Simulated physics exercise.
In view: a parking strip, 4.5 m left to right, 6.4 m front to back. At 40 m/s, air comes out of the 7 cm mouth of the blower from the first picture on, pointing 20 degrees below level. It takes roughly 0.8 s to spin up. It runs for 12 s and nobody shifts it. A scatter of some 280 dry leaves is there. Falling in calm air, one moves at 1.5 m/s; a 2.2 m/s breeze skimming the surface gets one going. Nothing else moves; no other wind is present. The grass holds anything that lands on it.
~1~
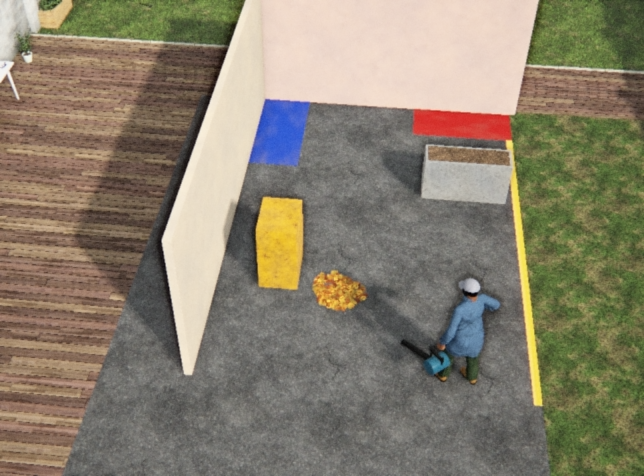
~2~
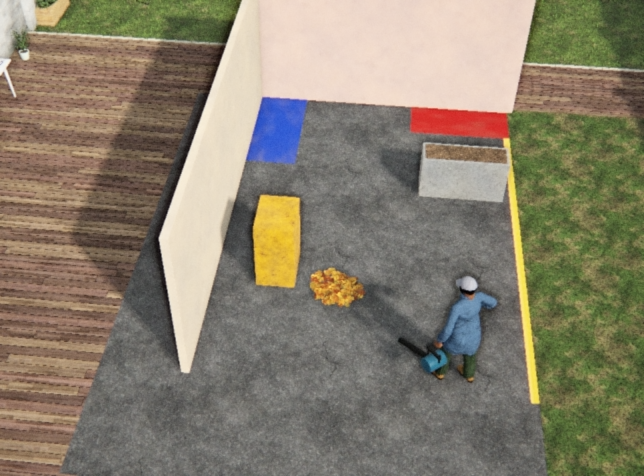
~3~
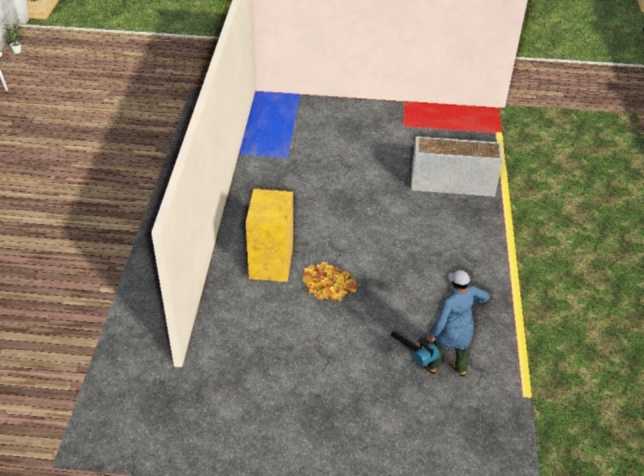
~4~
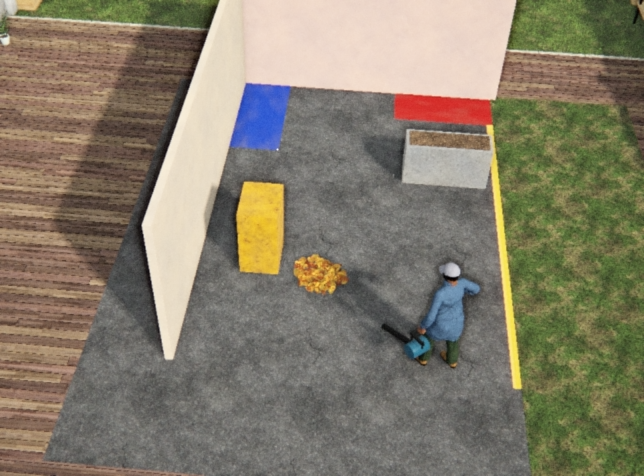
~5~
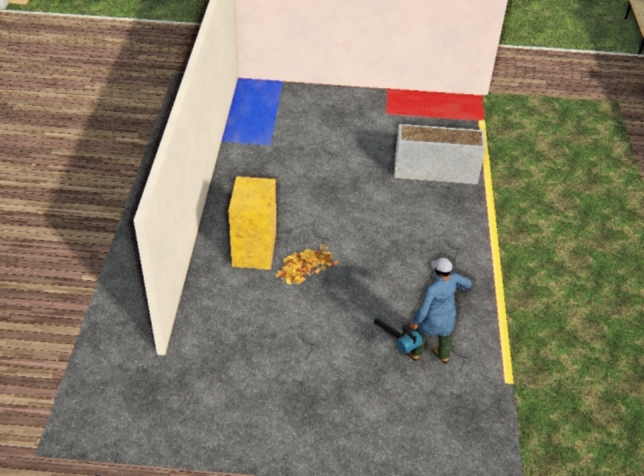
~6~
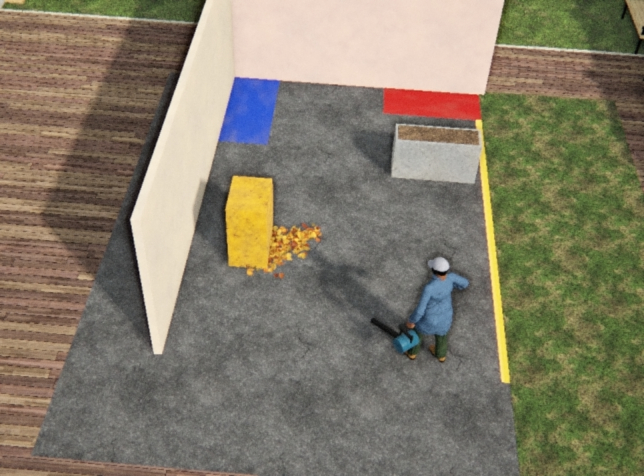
A small heap of orange leaves lay still on the dark pavement, then spread out and slid left against the yellow bin, while a person in blue stood holding a blower pointed toward them.
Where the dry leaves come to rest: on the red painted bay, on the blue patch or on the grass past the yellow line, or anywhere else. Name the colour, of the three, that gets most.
The blue one gets the most.
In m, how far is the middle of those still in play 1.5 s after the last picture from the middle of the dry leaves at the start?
Displacement of centre: Approx. 2.6 m.
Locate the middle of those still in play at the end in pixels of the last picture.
The middle is around pixel (227, 130).
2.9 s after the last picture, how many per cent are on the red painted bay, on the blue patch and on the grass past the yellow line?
I'd say around 0 per cent at red, 40 per cent at blue, 0 per cent at yellow.
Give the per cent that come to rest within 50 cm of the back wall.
It comes to close to 10 per cent.
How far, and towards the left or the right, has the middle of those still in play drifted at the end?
The middle ends up further leftward, approx. 1.6 m.
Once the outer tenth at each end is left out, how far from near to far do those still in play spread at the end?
3.2 m, roughly.
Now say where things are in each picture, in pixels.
In the first picture, the middle of the dry leaves is near (340, 293), none has stirred yet and the mouth of the blower is at (403, 342).
In the second picture, the middle of the dry leaves is near (337, 290), none has stirred yet, the blue patch is centred on (278, 129), the yellow line is centred on (520, 232) and the red painted bay is centred on (459, 122).
In the third picture, the middle of the dry leaves is near (330, 284), none has stirred yet, the top of a bin is at (270, 207) and the top of a planter is at (459, 148).
In the fourth picture, the middle of the dry leaves is near (321, 277) and none has stirred yet.
In the fifth picture, the middle of the dry leaves is near (304, 263), the farthest in sight from the blower is at (296, 255) and about 55 % have left their places.
In the sixth picture, the middle of the dry leaves is near (283, 244), the farthest in sight from the blower is at (275, 229) and all have left their places.
Then, 1.5 s after the last picture the count stands so, 20 % are on the blue patch, 0 % on the grass past the yellow line and 0 % on the red painted bay; the middle of those still in play is near (240, 161).
Then, 2.9 s after the last picture the count stands so, 42 % are on the blue patch, 0 % on the grass past the yellow line and 0 % on the red painted bay; the middle of those still in play is near (237, 151).
Then, 5.7 s after the last picture the count stands so, 49 % are on the blue patch, 0 % on the grass past the yellow line and 0 % on the red painted bay; the middle of those still in play is near (229, 137).
Then, 11.1 s after the last picture, at the end, 52 % are on the blue patch, 0 % on the grass past the yellow line and 0 % on the red painted bay; the middle of those still in play is near (227, 130).
